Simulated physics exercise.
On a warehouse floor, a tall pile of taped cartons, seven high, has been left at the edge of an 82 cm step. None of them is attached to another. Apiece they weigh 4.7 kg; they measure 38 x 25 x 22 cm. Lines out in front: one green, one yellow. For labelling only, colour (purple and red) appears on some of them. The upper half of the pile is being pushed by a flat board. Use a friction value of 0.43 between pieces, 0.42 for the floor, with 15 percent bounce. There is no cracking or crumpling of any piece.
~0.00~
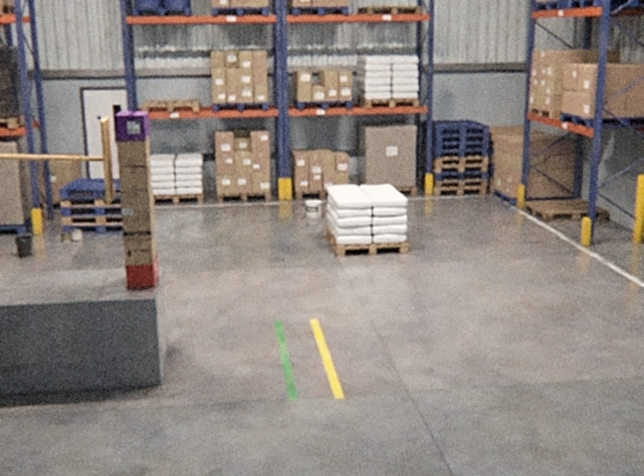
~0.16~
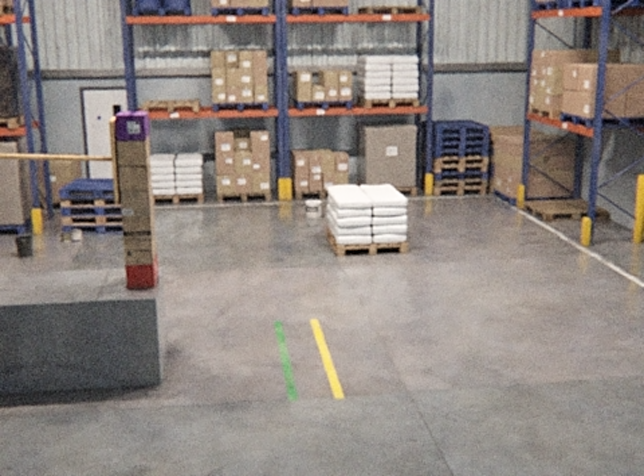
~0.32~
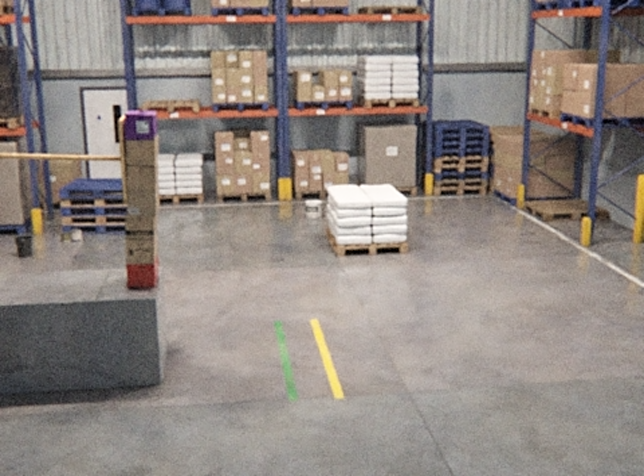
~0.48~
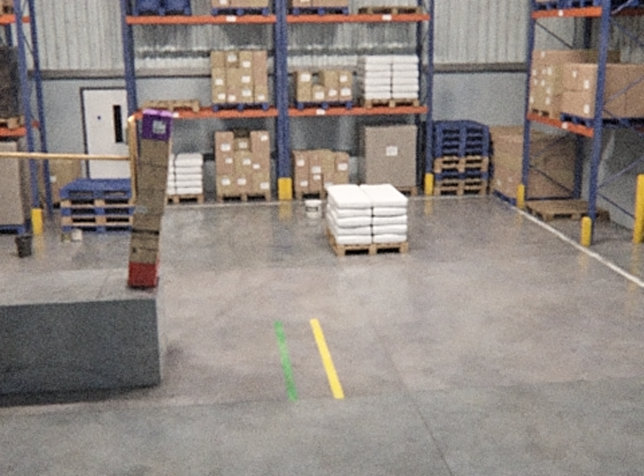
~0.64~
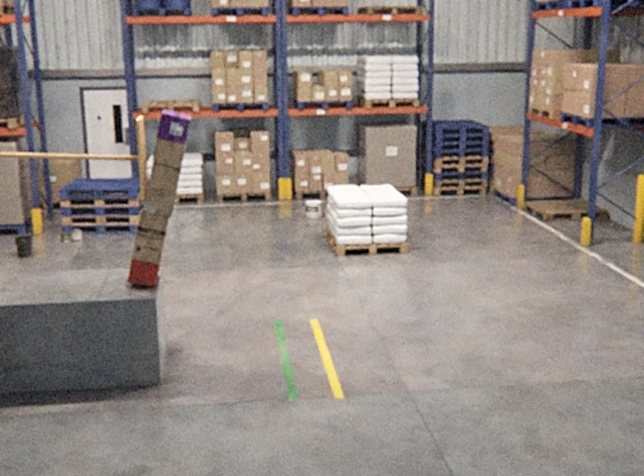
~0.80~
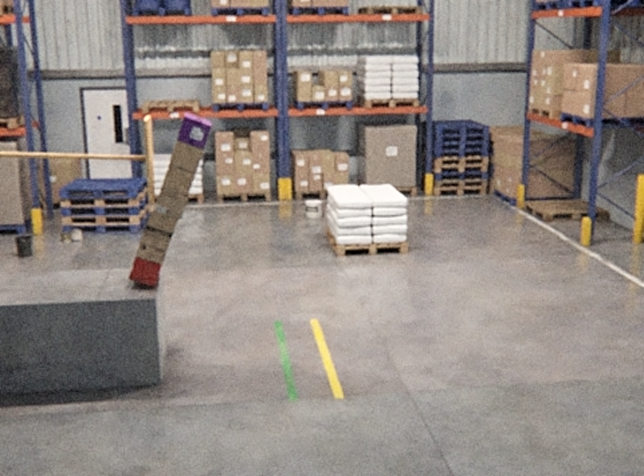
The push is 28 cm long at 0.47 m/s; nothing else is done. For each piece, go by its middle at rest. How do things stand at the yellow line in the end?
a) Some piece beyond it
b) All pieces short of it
Answer: A.
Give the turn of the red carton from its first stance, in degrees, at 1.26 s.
About 70°.
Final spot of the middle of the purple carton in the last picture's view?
It ends up centred close to (364, 340).
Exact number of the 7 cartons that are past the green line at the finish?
The total is 3.
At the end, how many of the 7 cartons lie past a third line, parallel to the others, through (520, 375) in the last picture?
0.
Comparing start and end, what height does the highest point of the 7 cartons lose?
Roughly 215 centimetres.
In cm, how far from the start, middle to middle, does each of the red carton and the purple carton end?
Red 90 cm, purple 300 cm.
After 1.00 s, none of the 7 cartons past the yellow line, 7 disturbed; purple carton leaning 35°, 19 cm lower; red carton leaning 35°.
After 1.26 s, none of the 7 cartons past the yellow line, 7 disturbed; red carton leaning 68°; purple carton leaning 65°, 76 cm lower.
After 1.58 s, 2 of the 7 cartons past the yellow line; red carton upside down; purple carton on its side.
At rest (2.5 s), 2 of the 7 cartons past the yellow line; red carton upside down; purple carton on its side. The farthest middle lies 39 cm beyond that line. As the last picture would show them, middles, red carton near (184, 351), purple carton near (364, 340).
